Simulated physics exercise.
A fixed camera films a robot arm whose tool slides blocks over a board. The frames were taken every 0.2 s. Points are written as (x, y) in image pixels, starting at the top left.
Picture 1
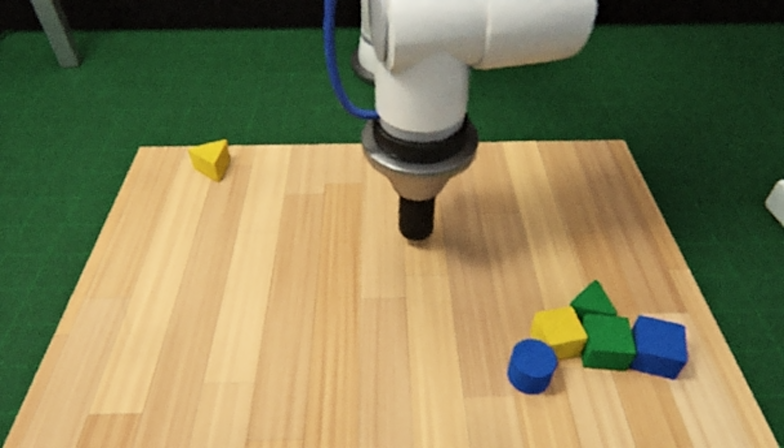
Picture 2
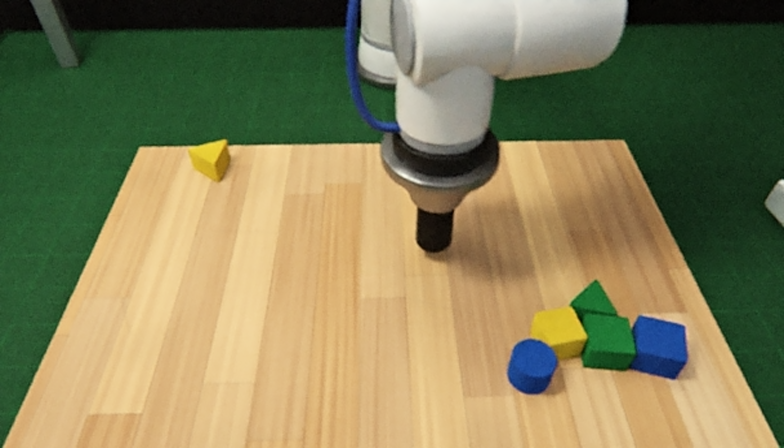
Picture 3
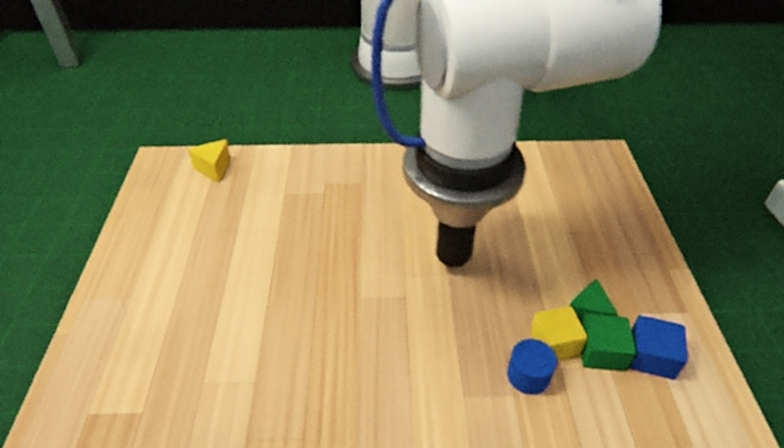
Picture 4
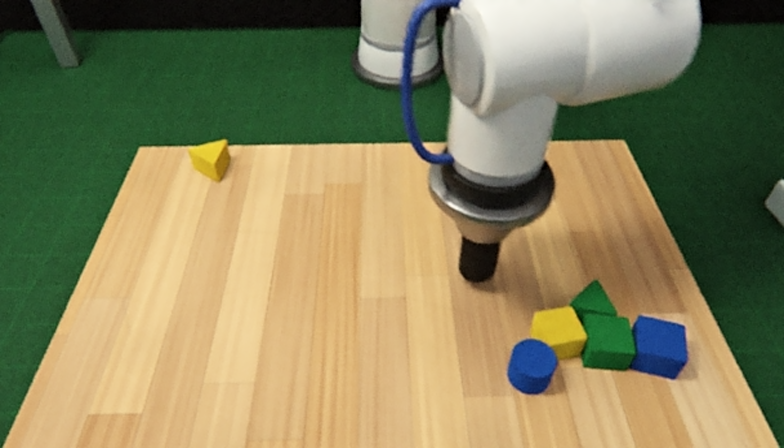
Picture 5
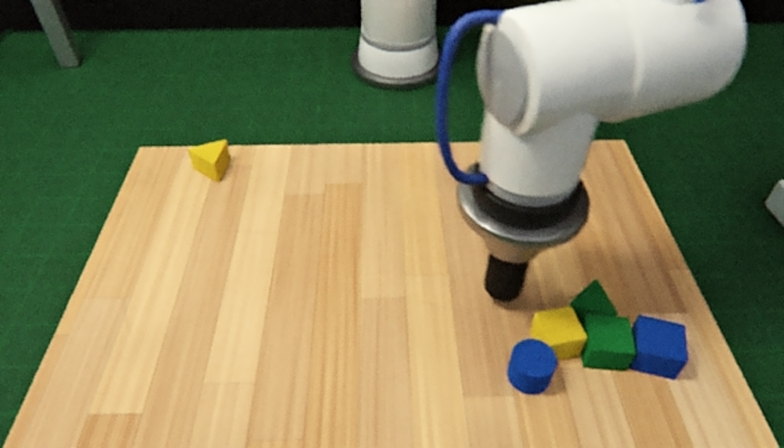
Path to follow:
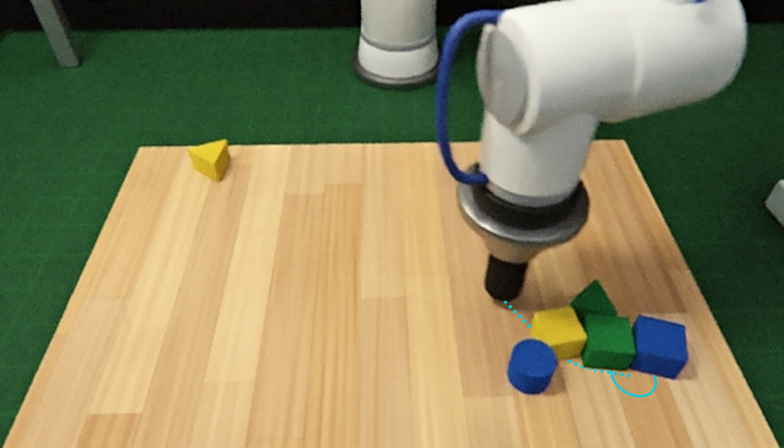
A white robot arm with a dark, narrow tip moves steadily right and toward the viewer above a wooden table, starting near the far middle. By the end its tip is just behind and left of a cluster of yellow, green and blue blocks, which stay still, as does a lone yellow block at far left.
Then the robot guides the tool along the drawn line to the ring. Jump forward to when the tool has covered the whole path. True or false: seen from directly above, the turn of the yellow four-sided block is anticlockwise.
That claim is false.
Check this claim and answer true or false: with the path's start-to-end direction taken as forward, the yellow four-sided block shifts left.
False - the claim does not hold.
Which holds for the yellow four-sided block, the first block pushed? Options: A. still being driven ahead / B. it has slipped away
Letter B.
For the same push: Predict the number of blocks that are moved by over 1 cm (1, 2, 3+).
The number is three or more.
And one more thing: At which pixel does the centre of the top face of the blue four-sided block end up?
It comes to (715, 329).
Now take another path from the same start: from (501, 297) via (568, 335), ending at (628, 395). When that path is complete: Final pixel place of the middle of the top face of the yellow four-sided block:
Put as a pixel place, it's (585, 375).
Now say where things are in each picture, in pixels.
Tip of the tool at (416, 229), middles of tops, blue round block at (534, 357), yellow four-sided block at (561, 325), green four-sided block at (610, 333), blue four-sided block at (662, 337), in the first frame.
Tool at (433, 241), nothing pushed, in the second frame.
Tool at (453, 254), nothing pushed, in the third frame.
Tool at (477, 270), nothing pushed, in the fourth frame.
Tool at (503, 288), blue round block at (534, 357), yellow four-sided block at (561, 325), green four-sided block at (610, 333), blue four-sided block at (662, 337), in the fifth frame.
The line goes from (501, 297) through (535, 332) and (577, 365) to (634, 376).
What follows on the original path. One third of the way, tool at (538, 322); yellow four-sided block at (569, 343), turned 15° anticlockwise; green four-sided block at (616, 336).
Two thirds of the way, tool at (581, 356); yellow four-sided block at (600, 385); green four-sided block at (627, 340); blue four-sided block at (672, 337), turned 20° anticlockwise.
At the end, tool at (639, 367); blue round block unmoved; yellow four-sided block at (607, 391), turned 20° clockwise; green four-sided block at (681, 345), turned 30° anticlockwise; blue four-sided block at (715, 329), turned 40° anticlockwise.
